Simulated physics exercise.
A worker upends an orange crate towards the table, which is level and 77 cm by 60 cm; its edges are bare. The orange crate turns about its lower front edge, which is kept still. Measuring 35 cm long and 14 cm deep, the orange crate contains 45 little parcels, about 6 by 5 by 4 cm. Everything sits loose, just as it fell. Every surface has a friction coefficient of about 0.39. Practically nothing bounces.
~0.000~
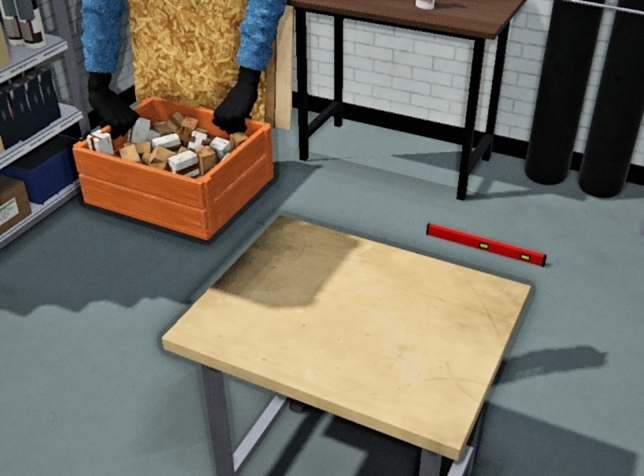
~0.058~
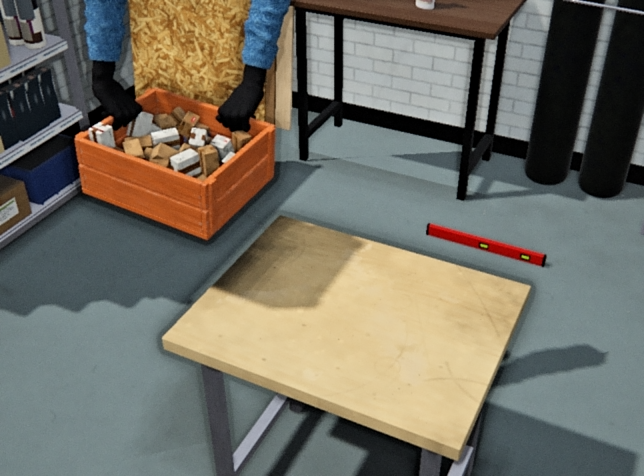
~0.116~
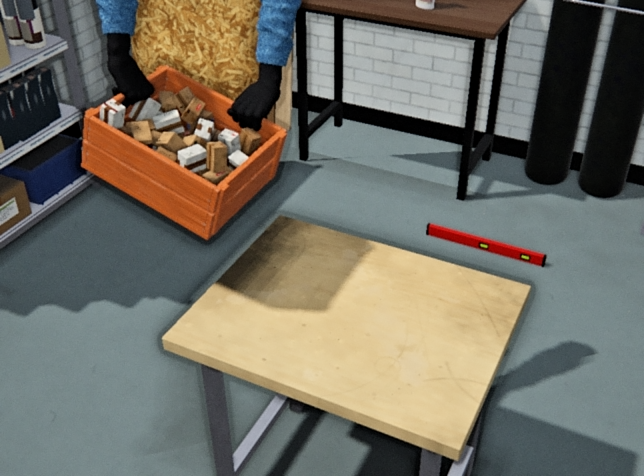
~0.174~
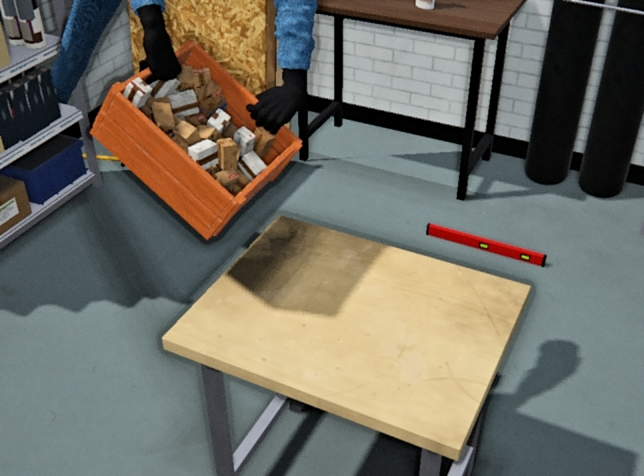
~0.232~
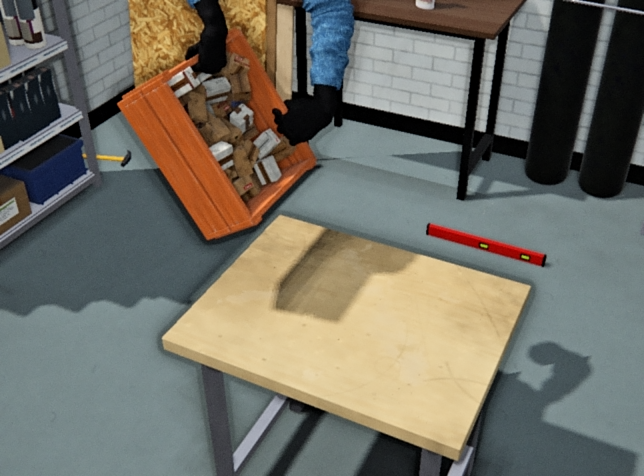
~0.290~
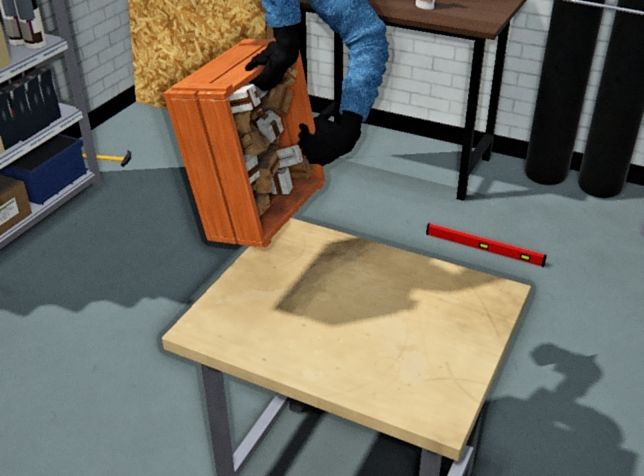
A worker in fuzzy blue sleeves and black gloves grips an orange crate of loose brown, white and grey blocks in a workshop seen from above. A bare pale wooden table stands in front, with a red level on the grey floor behind it, shelves at left and a dark table against white brick. The hands steadily tilt the crate rightward until it is nearly upright, blocks still inside, while the view stays still.
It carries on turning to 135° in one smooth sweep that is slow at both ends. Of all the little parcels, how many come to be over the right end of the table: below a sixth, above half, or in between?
I'd say somewhere from a sixth to half of them finish over the right end of the table.
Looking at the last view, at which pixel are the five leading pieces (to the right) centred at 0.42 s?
They are centred near (374, 183).
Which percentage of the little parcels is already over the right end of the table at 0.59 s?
Estimated fraction: Some 0 percent.
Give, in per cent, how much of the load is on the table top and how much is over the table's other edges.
70 and 0 %.
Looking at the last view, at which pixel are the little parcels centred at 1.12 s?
Look near pixel (418, 319).
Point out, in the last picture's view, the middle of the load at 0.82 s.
Look near pixel (417, 320).
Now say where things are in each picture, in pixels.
In the first picture (each is followed by its nearest rim corner in this view), orange crate, (197, 181); 0° from level; none out.
In the second picture, orange crate, (202, 182); 5° from level.
In the third picture, orange crate, (215, 187); 17° from level.
In the fourth picture, orange crate, (233, 199); 35° from level.
In the fifth picture, orange crate, (251, 218); 57° from level.
In the sixth picture, orange crate, (263, 241); 79° from level; none out.
After 0.42 s, tilt 122°; 35 still in the orange crate and 10 in the air.
After 0.59 s, tilt 135°; 3 still in the orange crate, 41 on the table top and 1 over the right end of the table.
After 0.82 s, tilt 135°; 35 on the table top and 10 over the right end of the table.
Final count (at 1.12 s), 31 on the table top and 14 over the right end of the table. Asked share, 14 of 45, 31 per cent.
